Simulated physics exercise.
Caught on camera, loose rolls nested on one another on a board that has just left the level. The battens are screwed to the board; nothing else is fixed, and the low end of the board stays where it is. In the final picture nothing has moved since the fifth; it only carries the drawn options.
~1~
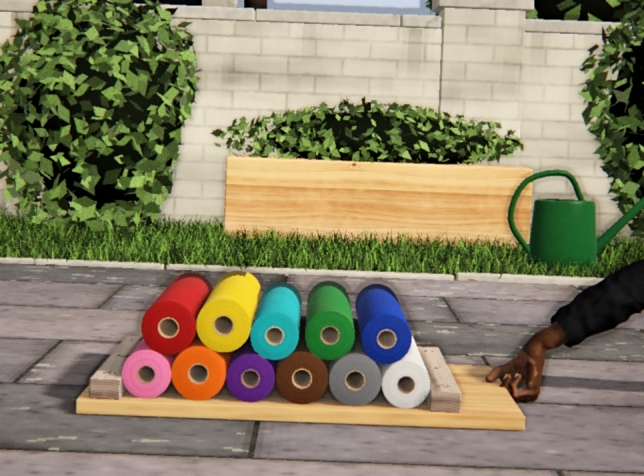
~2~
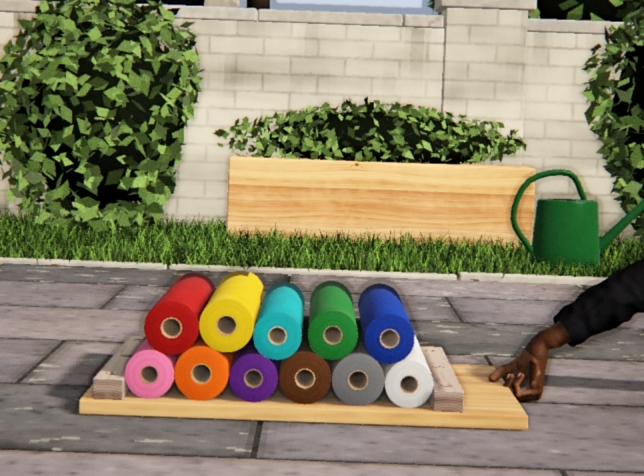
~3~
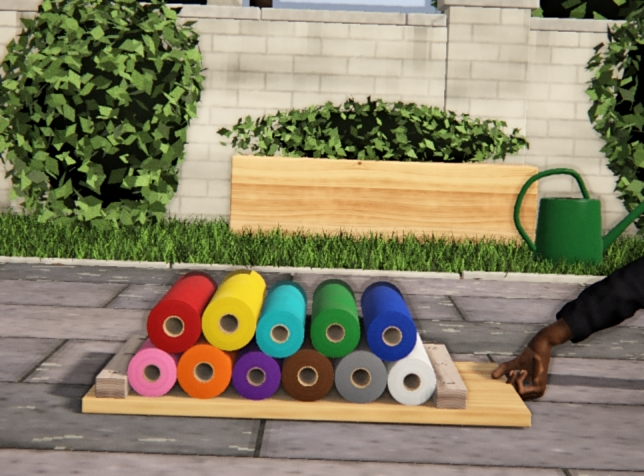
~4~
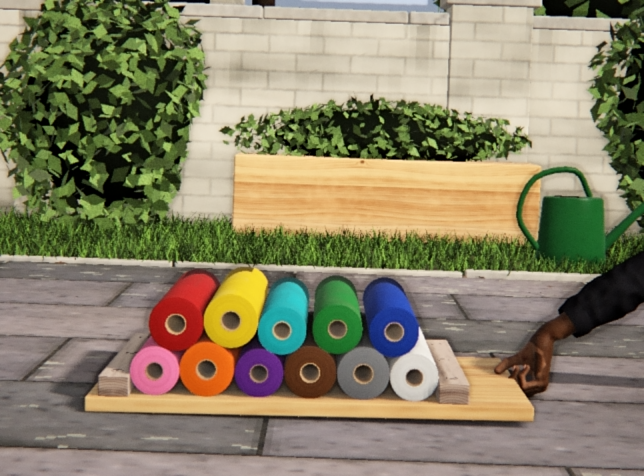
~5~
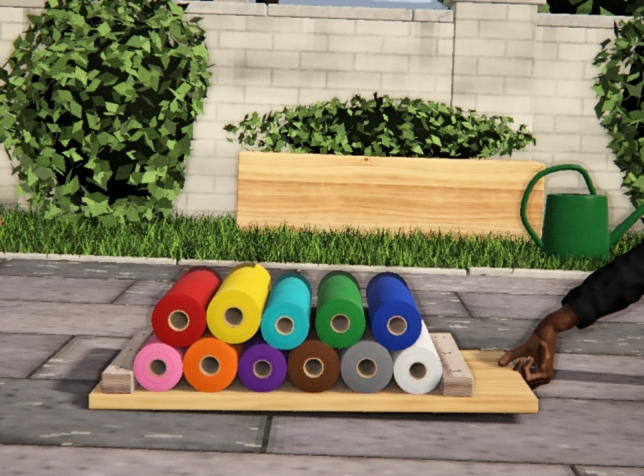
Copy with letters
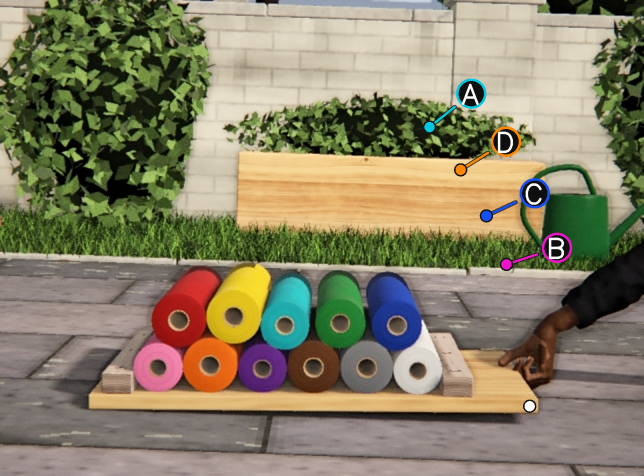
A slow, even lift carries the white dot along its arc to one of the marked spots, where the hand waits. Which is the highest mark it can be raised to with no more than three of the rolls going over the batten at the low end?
The answer is mark C.
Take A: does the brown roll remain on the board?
Yes.
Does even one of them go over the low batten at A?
Yes, at A.
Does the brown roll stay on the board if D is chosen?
Yes.
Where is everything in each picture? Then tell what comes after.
Board (302, 379); pink roll (146, 374); orange roll (198, 374), in the first picture.
Orange roll (201, 374); purple roll (254, 378), in the second picture.
Board (308, 376); grey roll (361, 378); white roll (412, 381); green roll (335, 333), in the third picture.
Board (311, 373); pink roll (154, 371); orange roll (207, 369), in the fourth picture.
Board (315, 368); pink roll (158, 367); orange roll (210, 366), in the fifth picture.
On the marked copy, A at (429, 127); B at (507, 264); C at (486, 216); D at (460, 170); the white dot at (530, 406).
With C. Early on, board at 17°.
Further on, board at 27°.
At the end, board at 27°, three over the low batten (turquoise, yellow, red).
As for the rest, A five over the low batten; B none over the low batten; D five over the low batten.
